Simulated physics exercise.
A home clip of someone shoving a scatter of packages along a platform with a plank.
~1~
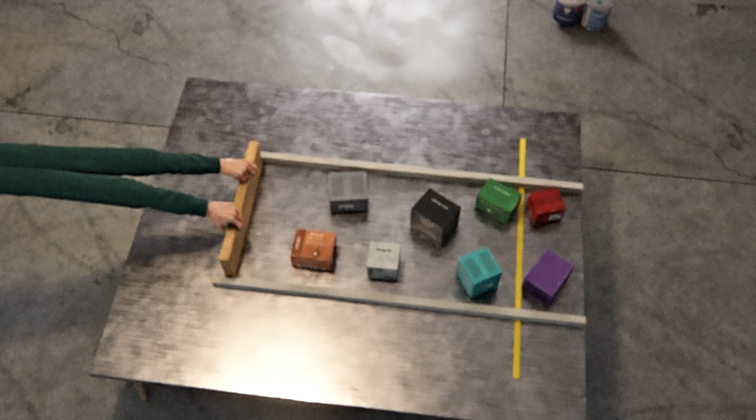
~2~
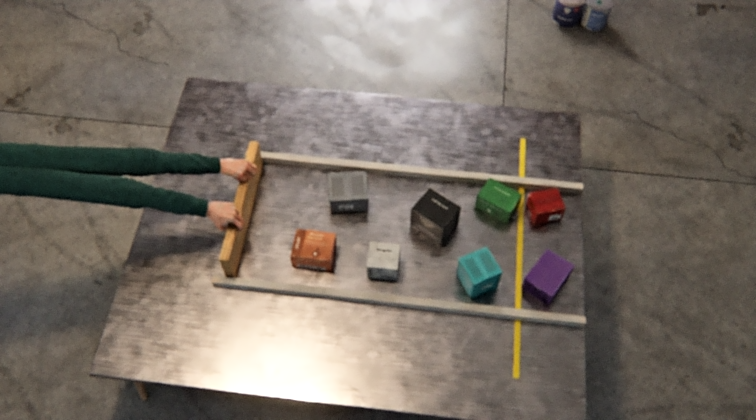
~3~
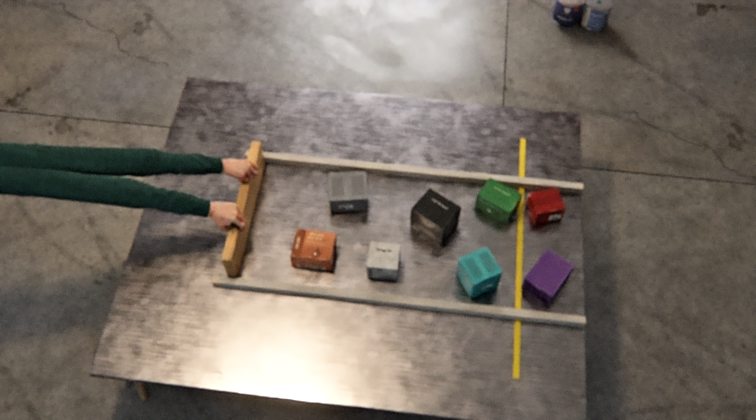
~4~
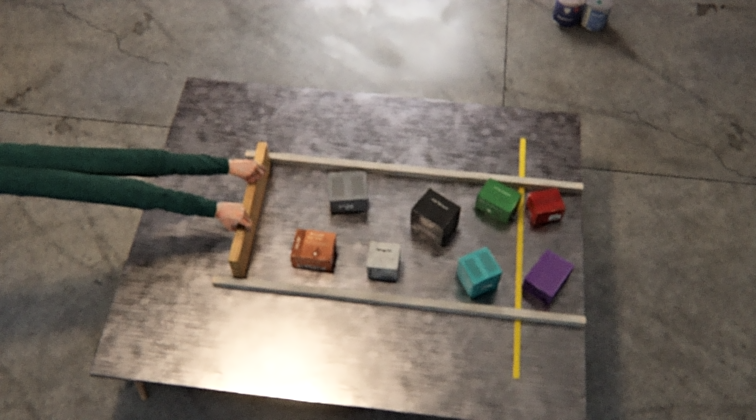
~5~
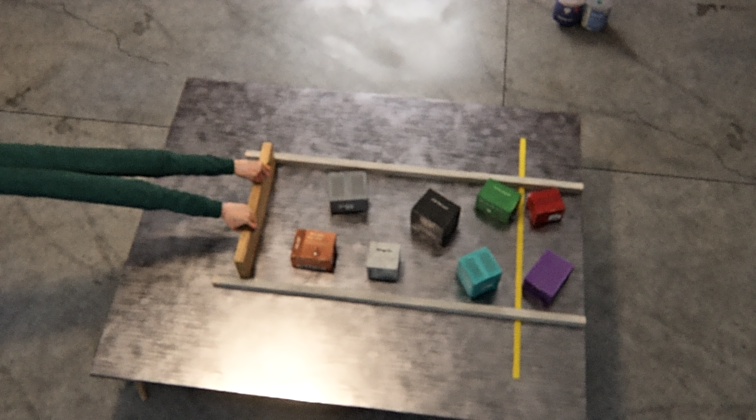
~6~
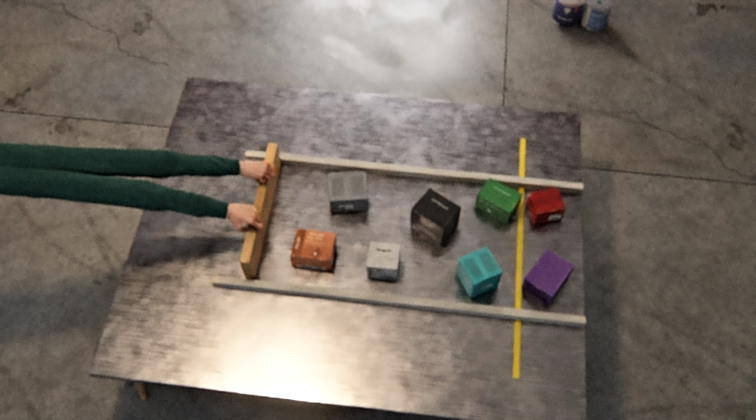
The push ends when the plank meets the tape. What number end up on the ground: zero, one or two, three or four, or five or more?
As it turns out, the number that fall off is three or four.
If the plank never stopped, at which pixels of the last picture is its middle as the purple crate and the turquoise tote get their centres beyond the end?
At (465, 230) for the purple crate; at (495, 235) for the turquoise tote.
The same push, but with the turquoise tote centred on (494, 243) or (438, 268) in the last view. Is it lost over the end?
Place by place, it tumbles off; goes over.
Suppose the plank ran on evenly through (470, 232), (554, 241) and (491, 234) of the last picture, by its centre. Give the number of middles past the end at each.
Place by place, 1, 6 and 2.
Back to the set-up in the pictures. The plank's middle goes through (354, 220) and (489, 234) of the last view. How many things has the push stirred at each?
First 3, then 8.
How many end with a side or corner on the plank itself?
It touches 2.
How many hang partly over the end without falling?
That would be 3.
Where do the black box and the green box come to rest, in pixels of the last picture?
The black box at (571, 247), the green box at (579, 199).
A little later, none off yet; purple crate at rest near (548, 277); red box at rest near (546, 206); green box at rest near (498, 201).
When it is over, the number that fall off is three or four; down, turquoise tote, red box and purple crate.
